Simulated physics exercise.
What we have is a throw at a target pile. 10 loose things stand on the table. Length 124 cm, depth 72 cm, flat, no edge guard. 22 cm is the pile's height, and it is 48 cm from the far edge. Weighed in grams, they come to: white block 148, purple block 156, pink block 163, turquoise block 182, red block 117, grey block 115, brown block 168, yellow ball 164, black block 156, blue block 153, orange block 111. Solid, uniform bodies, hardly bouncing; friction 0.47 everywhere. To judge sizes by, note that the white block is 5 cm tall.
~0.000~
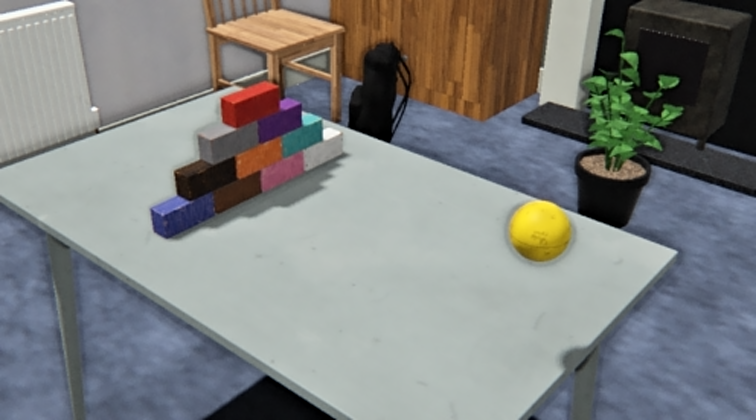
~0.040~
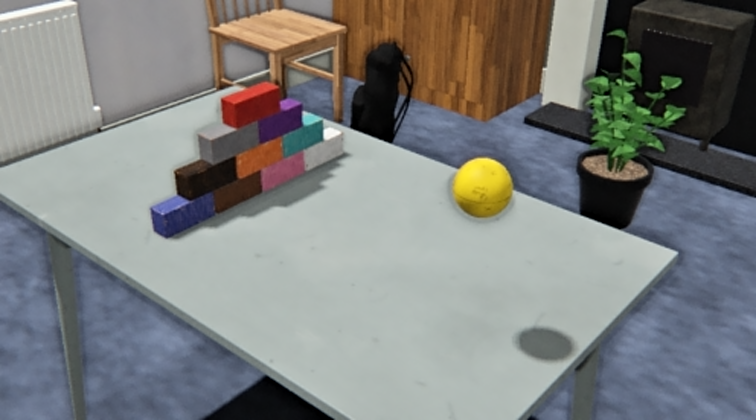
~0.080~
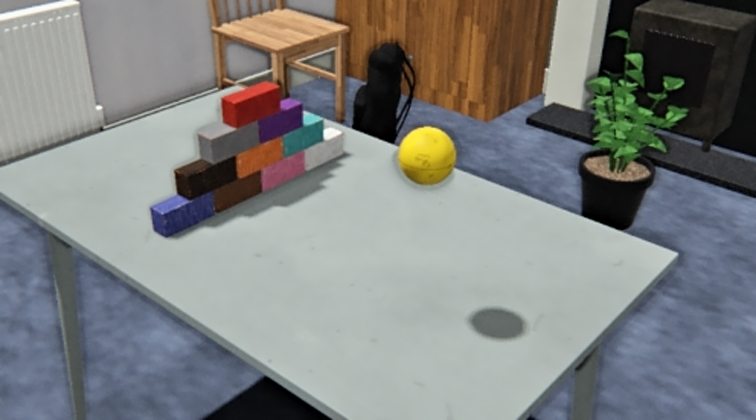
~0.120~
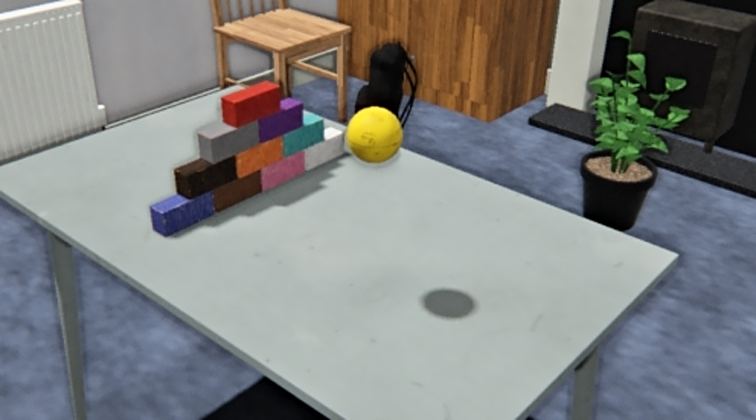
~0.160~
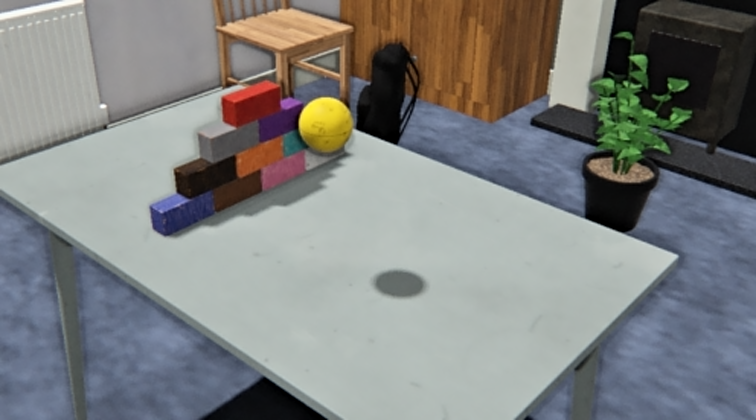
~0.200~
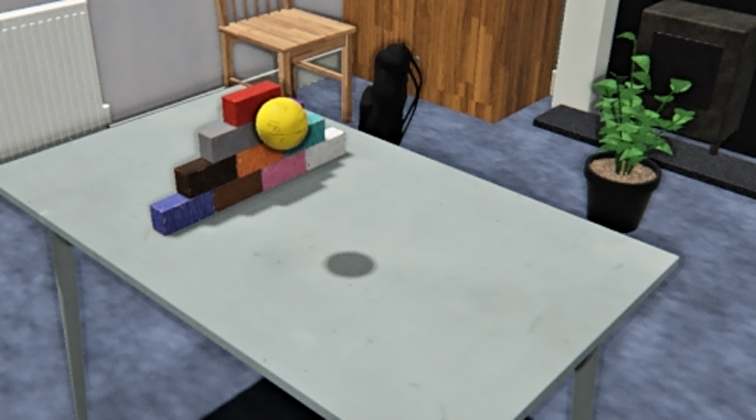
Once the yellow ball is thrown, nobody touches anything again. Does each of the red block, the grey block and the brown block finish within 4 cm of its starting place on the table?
The red block: No; the grey block: No; the brown block: Yes.
By 0.30 s, yellow ball near (193, 152).
By 0.50 s, yellow ball near (95, 188); grey block tilted 44° near (219, 141); red block tilted 8° near (237, 100).
By 0.70 s, yellow ball near (56, 182); grey block on its side near (215, 147); red block tilted 26° near (225, 104).
By 1.10 s, yellow ball near (47, 181); red block on its side near (225, 157); grey block on its side near (209, 145).
When it is over (1.9 s), lying over on the table, red block and grey block; the other 8 within 4 cm of the start. End places, in pixels of the last picture, red block near (246, 165), grey block near (209, 146).
